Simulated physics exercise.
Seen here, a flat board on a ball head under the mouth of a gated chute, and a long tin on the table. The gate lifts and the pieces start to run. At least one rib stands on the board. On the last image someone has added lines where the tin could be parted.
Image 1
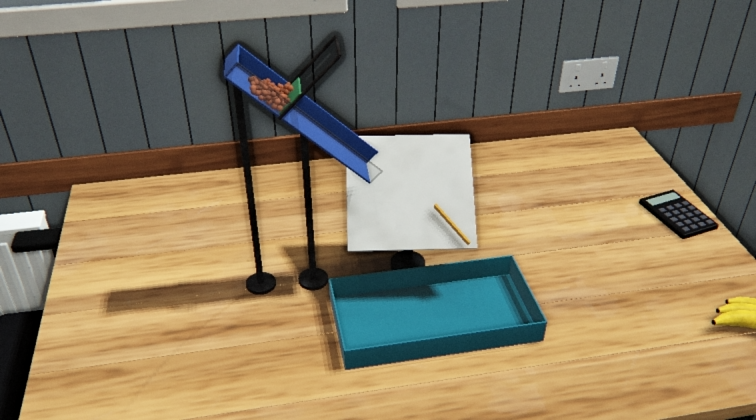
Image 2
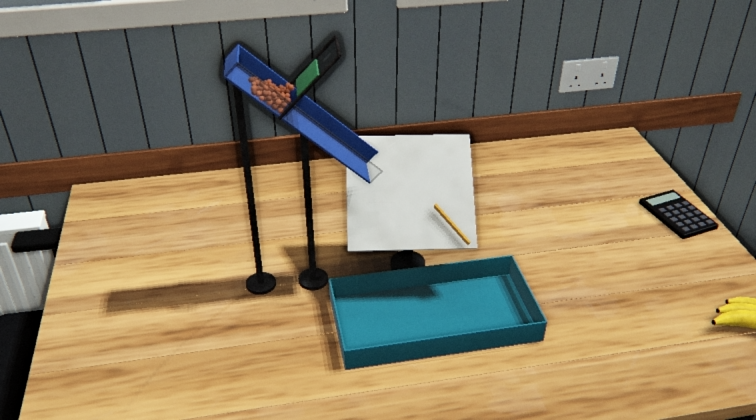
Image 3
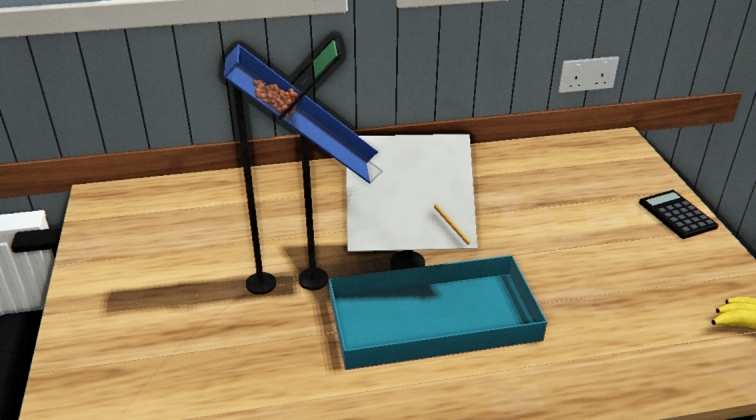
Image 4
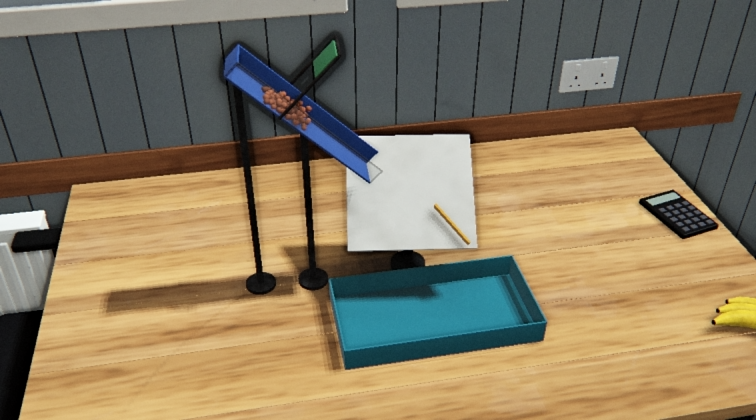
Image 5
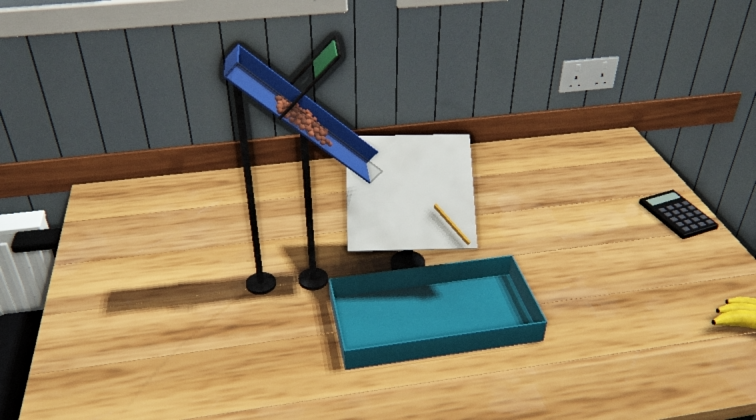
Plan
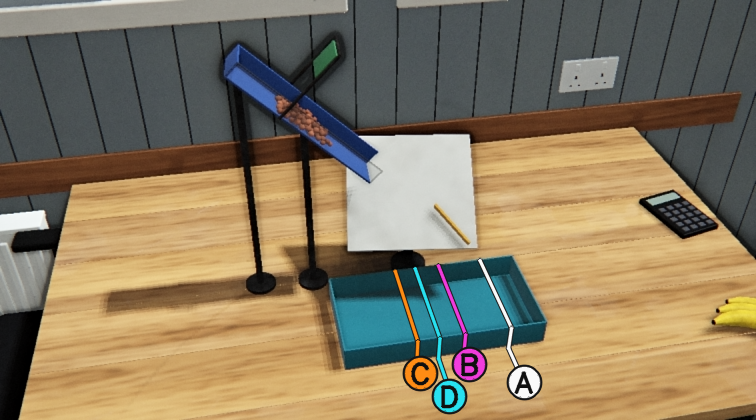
Reddish-brown pieces start sliding down a sloping blue chute after its green gate lifts.
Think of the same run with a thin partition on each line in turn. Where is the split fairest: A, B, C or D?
Go for B.
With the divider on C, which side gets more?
Right.
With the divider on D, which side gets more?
More lands on the right.
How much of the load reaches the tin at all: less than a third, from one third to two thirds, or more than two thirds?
About that: More than two thirds.
On the marked copy, line A crosses the front rim at (511, 327); line B crosses the front rim at (465, 333); line C crosses the front rim at (417, 340); line D crosses the front rim at (439, 337).
Choosing A, of what is caught, nearly all on the left of the divider, a small part on the right.
Choosing B, of what is caught, about a third on the left of the divider, about two thirds on the right.
Choosing C, of what is caught, a stray few on the left of the divider, nearly all on the right.
Choosing D, of what is caught, a small part on the left of the divider, most on the right.
